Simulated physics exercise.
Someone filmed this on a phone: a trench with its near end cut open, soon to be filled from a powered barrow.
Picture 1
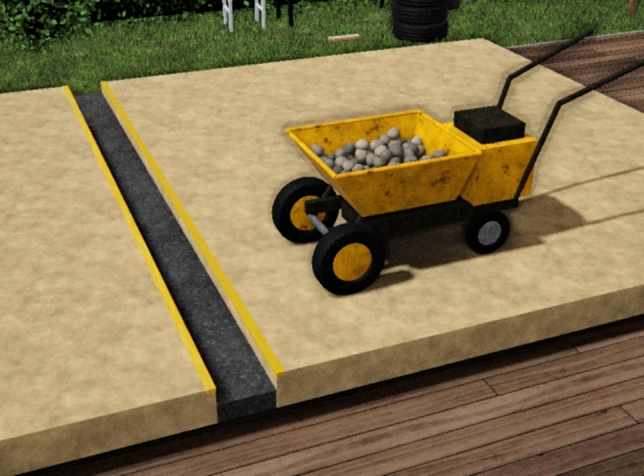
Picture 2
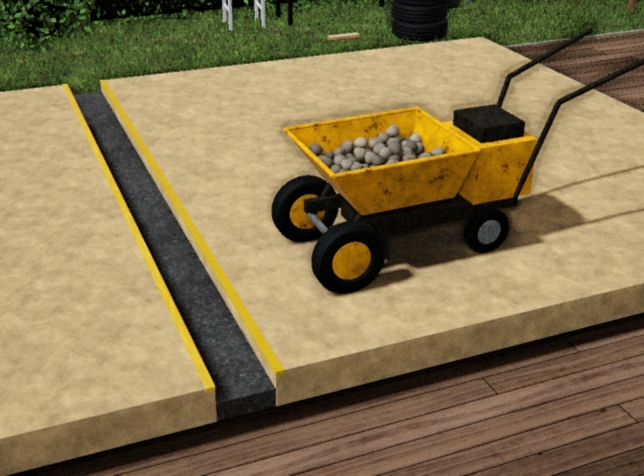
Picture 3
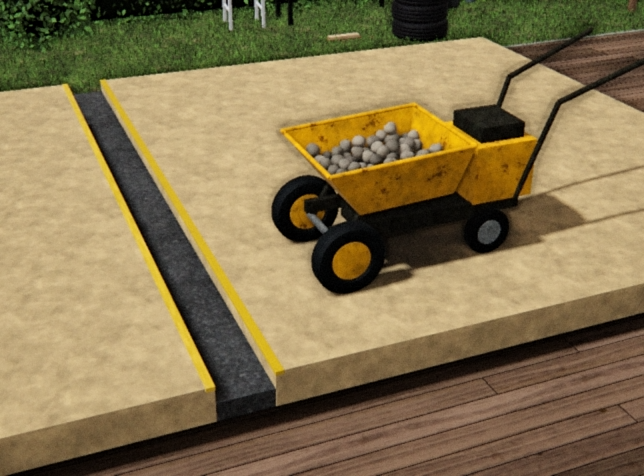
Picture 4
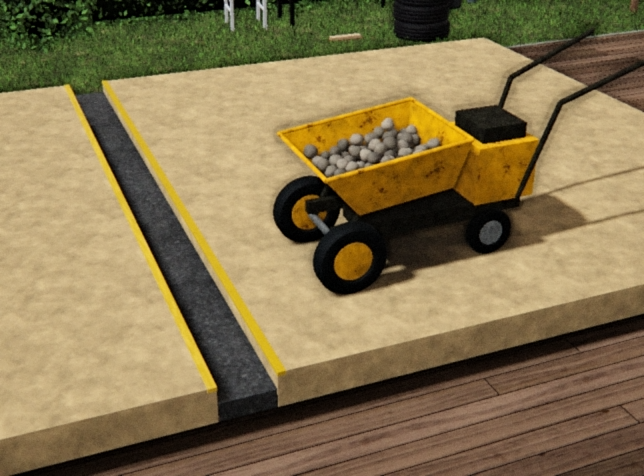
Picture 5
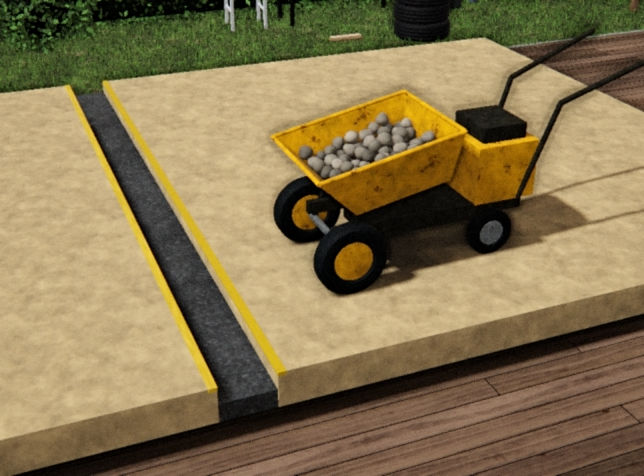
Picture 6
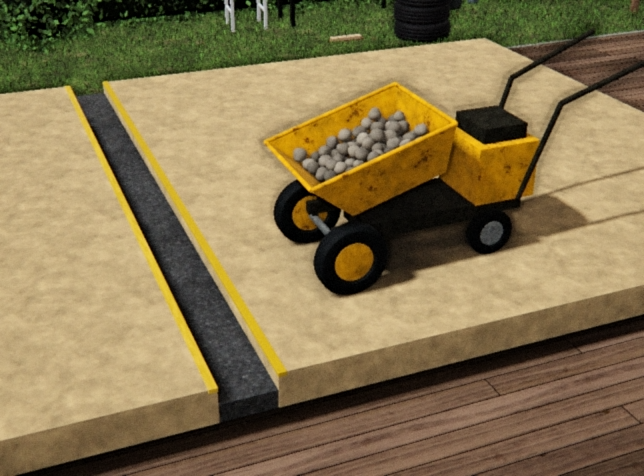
On a sandy-coloured slab beside wooden decking, a yellow barrow loaded with grey pebbles stood to the right of a narrow dark trench, and its skip slowly tilted toward the left while the wheels stayed put.
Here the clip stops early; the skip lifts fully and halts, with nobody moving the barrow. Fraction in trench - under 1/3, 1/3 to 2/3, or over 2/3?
Over 2/3.
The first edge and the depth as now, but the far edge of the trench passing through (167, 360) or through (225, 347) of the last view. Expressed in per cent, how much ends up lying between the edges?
Roughly 90 % and 40 %.
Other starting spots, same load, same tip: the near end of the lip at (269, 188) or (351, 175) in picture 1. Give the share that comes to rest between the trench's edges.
10 %, then 80 %.
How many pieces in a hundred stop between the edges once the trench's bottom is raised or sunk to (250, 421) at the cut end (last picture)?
I'd guess close to 90 percent.
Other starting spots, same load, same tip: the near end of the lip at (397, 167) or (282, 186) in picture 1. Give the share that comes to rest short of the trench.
Some 60 % then some 0 %.
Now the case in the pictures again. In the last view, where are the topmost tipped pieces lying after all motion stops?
Roughly (197, 292).
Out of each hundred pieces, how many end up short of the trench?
Roughly 5 in a hundred.
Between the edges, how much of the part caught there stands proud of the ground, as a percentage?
The answer is close to 30 per cent.
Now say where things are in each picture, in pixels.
The first frame shows lip of the skip at (336, 177), level; top of the load at (386, 155), river pebbles; first edge of the trench at (260, 338); far edge at (194, 353), the trench under half as wide as the skip, and shallow for its width.
The second frame shows lip of the skip at (334, 176), level; top of the load at (385, 153).
The third frame shows lip of the skip at (330, 178), tipped barely; top of the load at (392, 147).
The fourth frame shows lip of the skip at (326, 181), tipped a little; top of the load at (403, 146).
The fifth frame shows lip of the skip at (319, 185), tipped a little; top of the load at (401, 149).
The sixth frame shows lip of the skip at (312, 191), tipped clearly; top of the load at (391, 136); first edge of the trench at (262, 338); far edge at (196, 353).
Soon, skip tipped steeply; all in the skip.
A while on, skip tipped right over; most in the skip; a stray few short of the trench; a small part in or heaped over the trench; a stray few falling.
Towards the end, skip tipped right over; a small part in the skip; a stray few short of the trench; most in or heaped over the trench; a small part beyond it; a stray few falling.
Finally, skip tipped right over; a small part short of the trench; most in or heaped over the trench; a small part beyond it.
